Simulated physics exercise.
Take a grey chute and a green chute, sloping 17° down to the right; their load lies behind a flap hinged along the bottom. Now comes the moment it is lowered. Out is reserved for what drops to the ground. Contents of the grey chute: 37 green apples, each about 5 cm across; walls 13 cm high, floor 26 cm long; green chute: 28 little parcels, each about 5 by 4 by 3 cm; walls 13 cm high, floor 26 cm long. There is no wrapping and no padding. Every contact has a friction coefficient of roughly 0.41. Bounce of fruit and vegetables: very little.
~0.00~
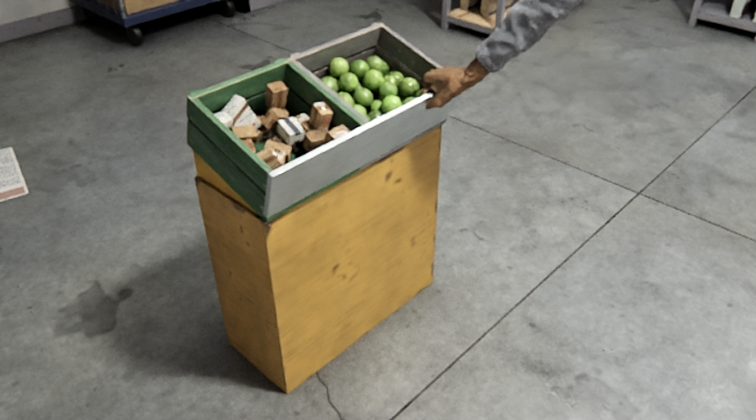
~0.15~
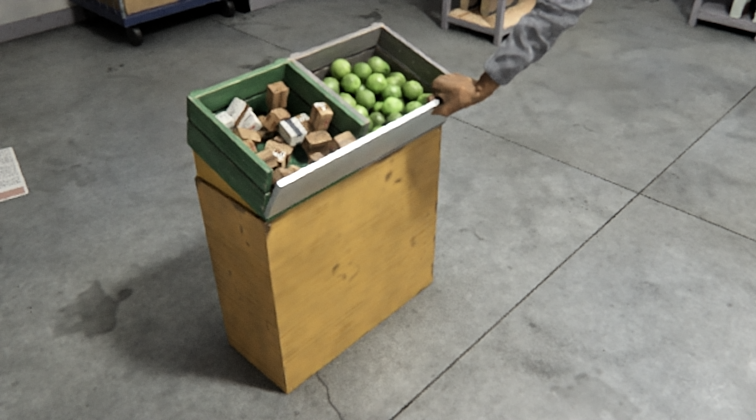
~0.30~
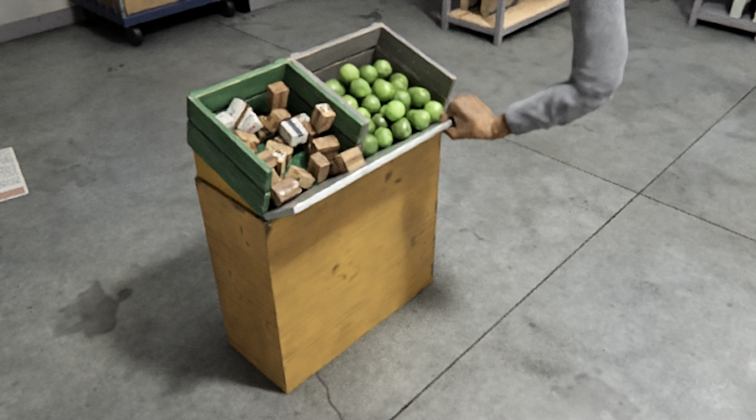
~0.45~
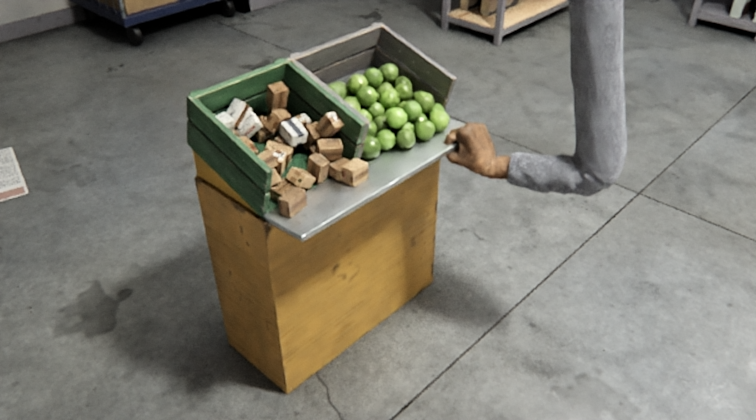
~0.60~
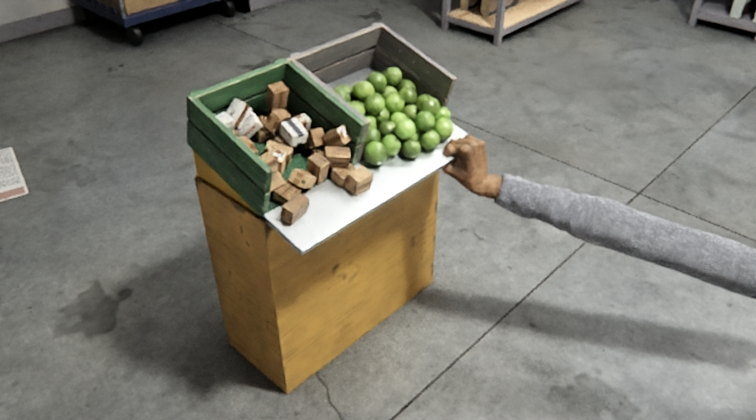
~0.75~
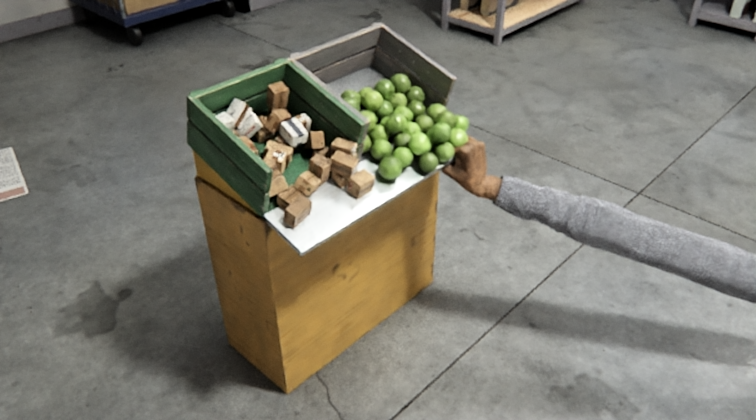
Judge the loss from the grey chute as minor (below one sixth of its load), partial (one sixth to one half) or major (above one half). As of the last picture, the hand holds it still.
Honestly, more than one half comes out.
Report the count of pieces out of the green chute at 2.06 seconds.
Roughly 4 for the green chute.
After 1.08 s, 12 of 37 out of the grey chute and 0 of 28 out of the green chute.
After 1.49 s, 37 of 37 out of the grey chute and 1 of 28 out of the green chute.
After 2.06 s, 37 of 37 out of the grey chute and 4 of 28 out of the green chute.
Outcome (at 2.80 s), 37 of 37 out of the grey chute and 9 of 28 out of the green chute. Asked share, 37 of 37, 100 per cent.
